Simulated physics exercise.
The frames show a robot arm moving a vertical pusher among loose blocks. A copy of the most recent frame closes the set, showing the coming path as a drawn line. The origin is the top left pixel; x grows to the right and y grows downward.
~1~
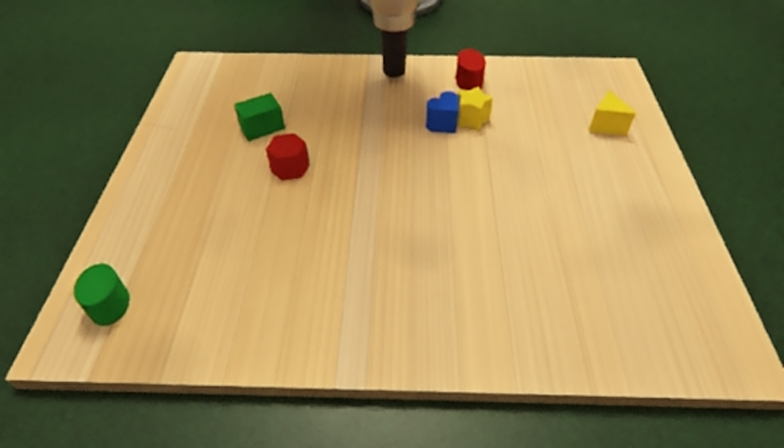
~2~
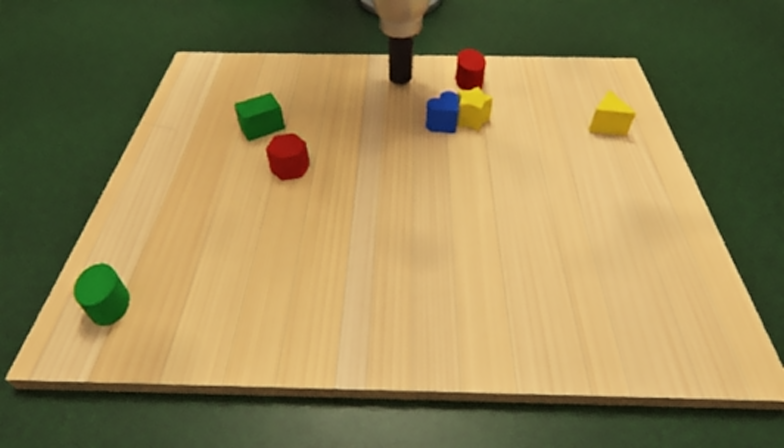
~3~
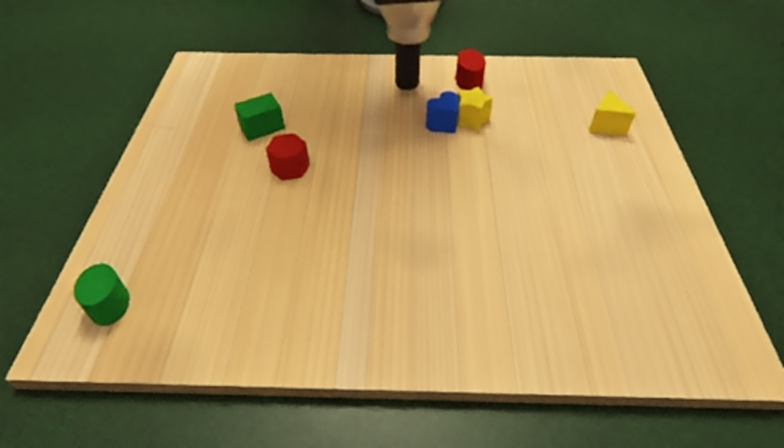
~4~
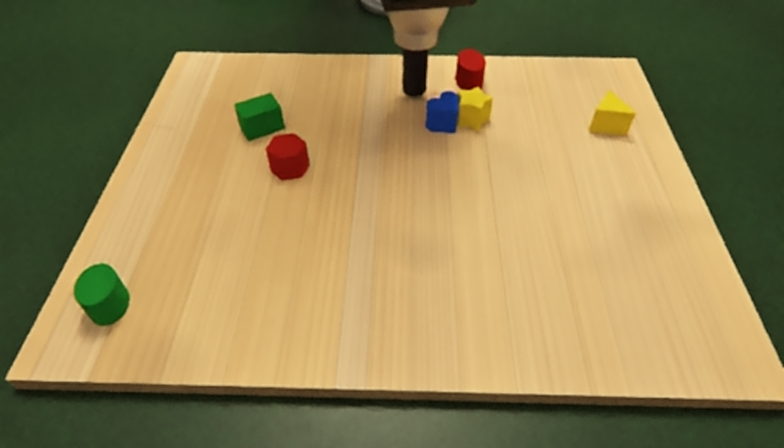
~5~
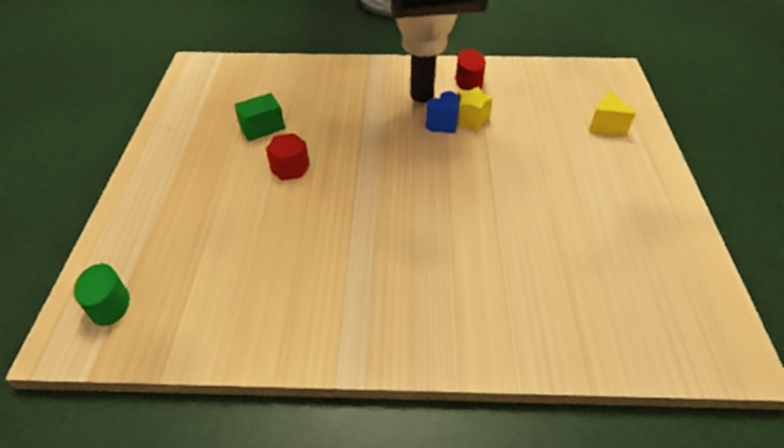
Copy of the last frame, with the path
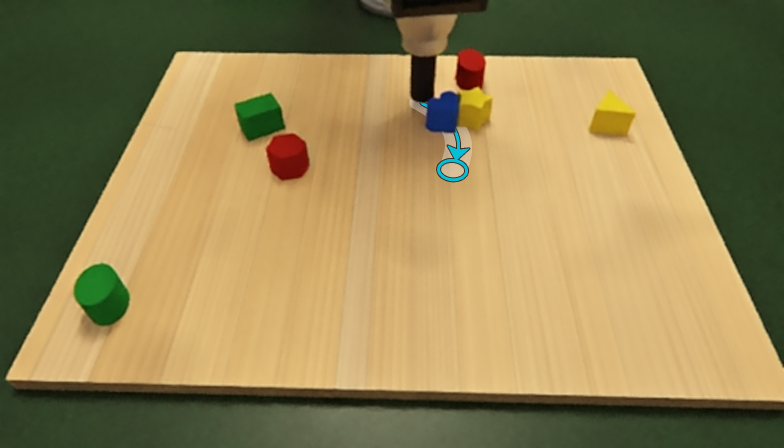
A robot arm holding a dark vertical pusher reaches in from the top over a pale wooden board on a green surface, seen from a raised, still view. A blue heart, yellow star and red block cluster near it, with a yellow triangle right, and green and red blocks left. The pusher glides slowly down and rightward to beside the blue heart, while every block stays still.
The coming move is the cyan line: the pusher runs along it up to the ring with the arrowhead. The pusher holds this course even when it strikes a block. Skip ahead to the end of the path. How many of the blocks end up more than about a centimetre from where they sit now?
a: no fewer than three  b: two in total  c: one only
b: Two in total.
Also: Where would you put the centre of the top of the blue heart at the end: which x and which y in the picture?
When the path ends, it will be at (455, 166).
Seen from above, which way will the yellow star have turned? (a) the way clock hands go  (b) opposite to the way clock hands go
(b)
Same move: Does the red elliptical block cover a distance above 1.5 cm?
Final answer: No.
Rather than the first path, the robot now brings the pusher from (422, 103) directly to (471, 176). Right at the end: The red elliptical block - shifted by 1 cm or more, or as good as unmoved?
That one stays where it is.
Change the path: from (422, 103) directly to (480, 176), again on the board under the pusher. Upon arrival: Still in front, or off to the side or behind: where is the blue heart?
I expect it to be in front.
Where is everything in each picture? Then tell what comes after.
The first frame shows lower end of the pusher (394, 71), tops of blocks, blue heart (445, 101), red elliptical block (472, 59), yellow star (474, 97).
The second frame shows pusher (401, 77), blocks as before.
The third frame shows pusher (407, 84), blocks as before.
The fourth frame shows pusher (414, 90), blocks as before.
The fifth frame shows pusher (422, 96), blue heart (445, 101), red elliptical block (472, 59), yellow star (474, 97).
The drawn path runs from (422, 103) via (447, 120) and (459, 144), ending at (453, 170).
On the path given first. One third of the way, pusher (448, 113); blue heart (451, 113), turned 40° clockwise; yellow star (482, 99), turned 30° anticlockwise.
Two thirds of the way, pusher (459, 136); blue heart (460, 138), turned 45° clockwise; yellow star (488, 102), turned 60° anticlockwise.
At the end, pusher (453, 163); blue heart (455, 166), turned 45° clockwise; red elliptical block not moved; yellow star (488, 102), turned 60° anticlockwise.
